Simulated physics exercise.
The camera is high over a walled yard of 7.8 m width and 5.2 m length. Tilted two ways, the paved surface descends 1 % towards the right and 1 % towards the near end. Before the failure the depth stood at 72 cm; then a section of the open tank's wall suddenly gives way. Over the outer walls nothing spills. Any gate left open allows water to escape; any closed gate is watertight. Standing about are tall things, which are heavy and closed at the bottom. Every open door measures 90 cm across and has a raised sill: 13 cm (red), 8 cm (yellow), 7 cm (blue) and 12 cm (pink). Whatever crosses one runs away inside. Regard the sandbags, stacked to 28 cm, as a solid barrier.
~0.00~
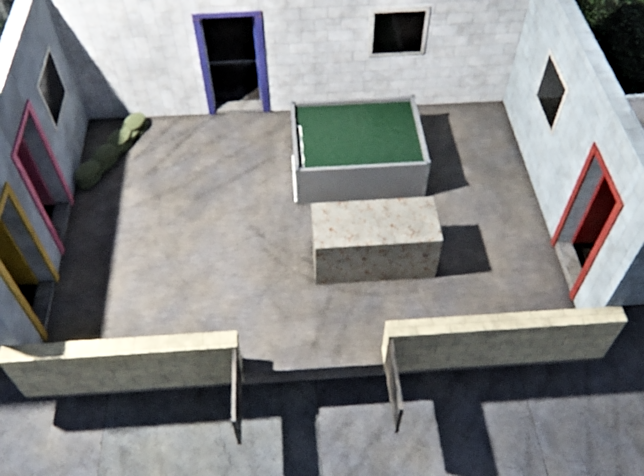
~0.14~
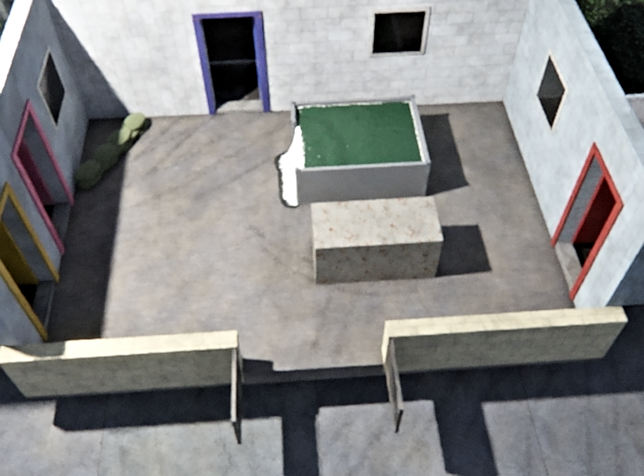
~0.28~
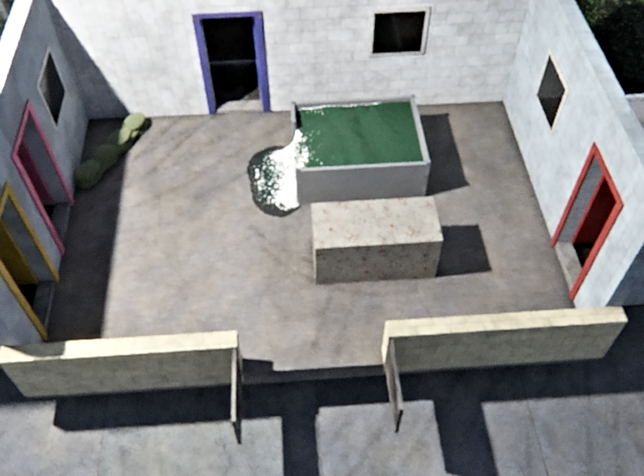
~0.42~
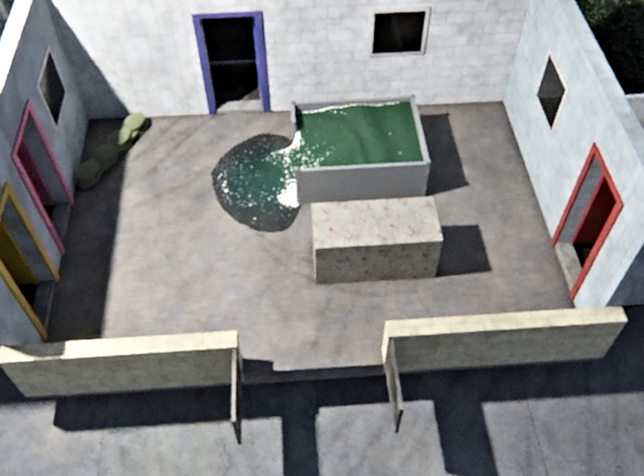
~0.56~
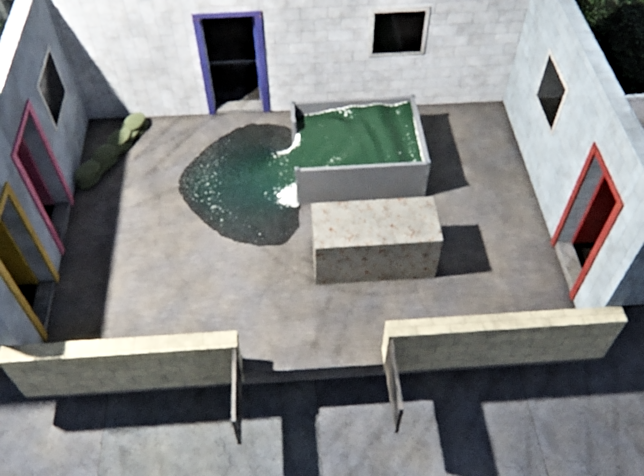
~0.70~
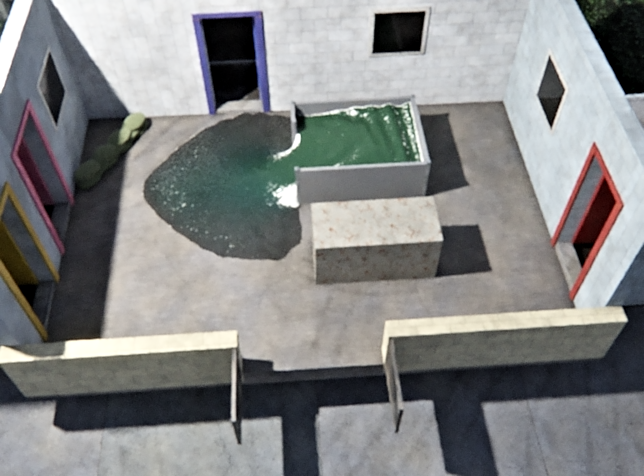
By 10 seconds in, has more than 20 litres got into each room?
The red door will undershoot the limit; the yellow door will overshoot the limit; the blue door will undershoot the limit; the pink door will overshoot the limit.
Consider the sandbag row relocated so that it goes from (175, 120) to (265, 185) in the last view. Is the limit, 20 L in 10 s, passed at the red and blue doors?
Then the red door is short of it and the blue door is over the mark.
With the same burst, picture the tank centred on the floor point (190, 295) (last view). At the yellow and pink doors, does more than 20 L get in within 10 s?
Well, yellow ends up beyond the mark and pink ends up inside the mark.
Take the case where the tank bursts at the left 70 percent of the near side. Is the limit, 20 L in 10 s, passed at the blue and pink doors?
Result: Blue limit not passed, pink limit not passed.
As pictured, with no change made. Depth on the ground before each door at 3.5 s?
You'd see red at 0 cm, yellow at 15 cm, blue at 6 cm and pink at 18 cm.
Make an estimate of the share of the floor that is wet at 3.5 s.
About 45 per cent.
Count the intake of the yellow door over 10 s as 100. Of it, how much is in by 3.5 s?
Share: ~ 40 %.
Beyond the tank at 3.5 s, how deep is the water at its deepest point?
Up to near 28 cm.
After 1.4 s water covers 35 % of the floor and is deepest (34 cm) near (287, 185); red door not reached, yellow door not reached, blue door 5 cm at the sill, 0 L in, pink door 19 cm at the sill, 3 L in.
After 2.2 s water covers 45 % of the floor and is deepest (28 cm) near (70, 220); red door not reached, yellow door 16 cm at the sill, 6 L in, blue door 2 cm at the sill, 0 L in, pink door 27 cm at the sill, 51 L in.
After 3.5 s water covers 45 % of the floor and is deepest (28 cm) near (44, 347); red door not reached, yellow door 15 cm at the sill, 35 L in, blue door 6 cm at the sill, 0 L in, pink door 18 cm at the sill, 127 L in.
After 6.0 s water covers 65 % of the floor and is deepest (18 cm) near (40, 370); red door not reached, yellow door 12 cm at the sill, 74 L in, blue door 4 cm at the sill, 1 L in, pink door 11 cm at the sill, 141 L in.
After 10.0 s water covers 90 % of the floor and is deepest (14 cm) near (580, 336); red door 10 cm at the sill, 0 L in, yellow door 8 cm at the sill, 91 L in, blue door 3 cm at the sill, 1 L in, pink door 5 cm at the sill, 142 L in.
